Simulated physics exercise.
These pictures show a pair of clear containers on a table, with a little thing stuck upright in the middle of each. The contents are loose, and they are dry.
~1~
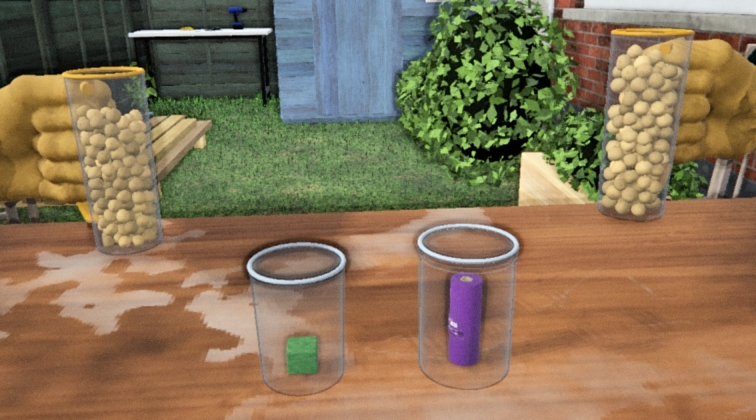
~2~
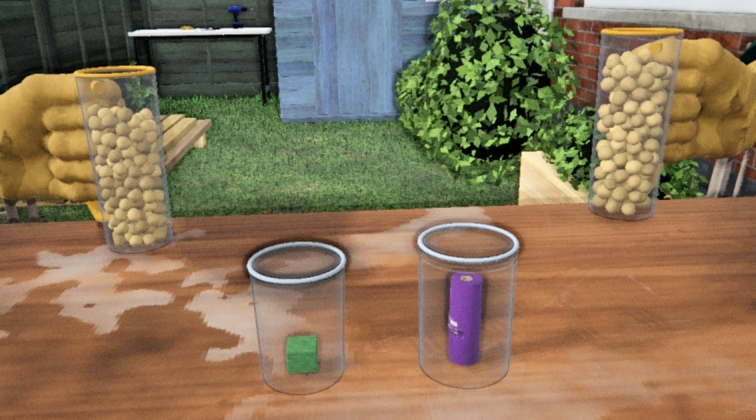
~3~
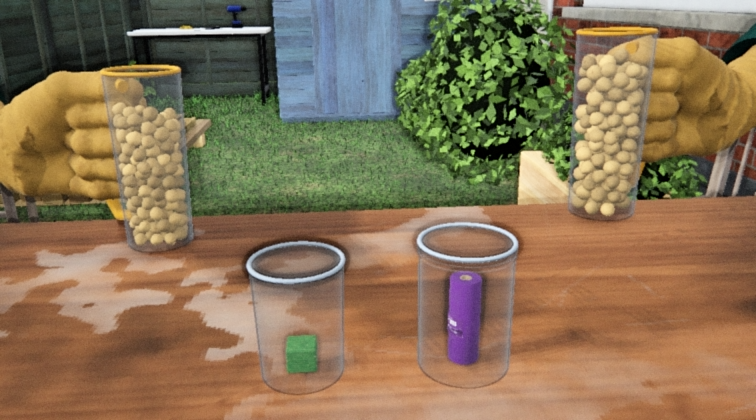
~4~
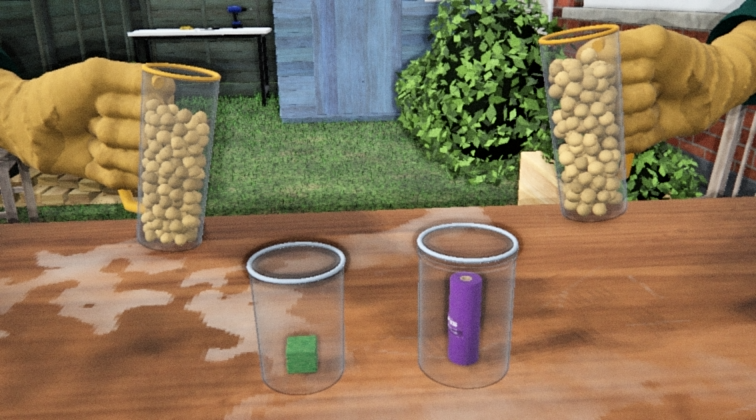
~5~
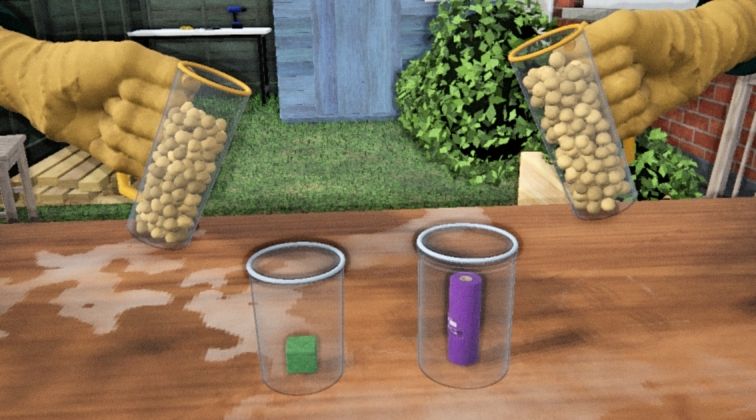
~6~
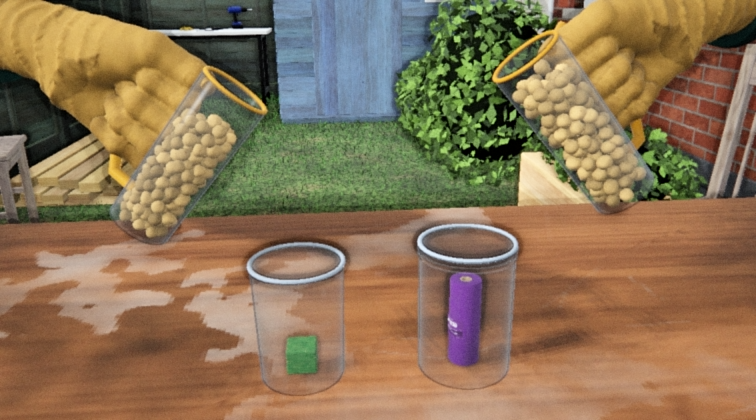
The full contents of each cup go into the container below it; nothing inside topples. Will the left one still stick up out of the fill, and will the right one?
Left: No, it is covered; right: Yes, it sticks up.
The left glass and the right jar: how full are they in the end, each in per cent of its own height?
Left side: 55 %; right side: 60 %.
Then, 0.32 s later than the last frame, left glass empty, all of its cupful still in the cup; right jar empty, all of its cupful still in the cup.
Then, 0.67 s later than the last frame, left glass nearly empty, nearly all of its cupful still in the cup; right jar nearly empty, nearly all of its cupful still in the cup.
Then, 1.08 s later than the last frame, left glass half full, a stray few of its cupful still in the cup; right jar a third full, a stray few of its cupful still in the cup.
When it is over, left glass half full (surface near (300, 311)), nothing beside it; right jar two thirds full (surface near (466, 290)), nothing beside it; the left thing is covered; the right thing is still showing.
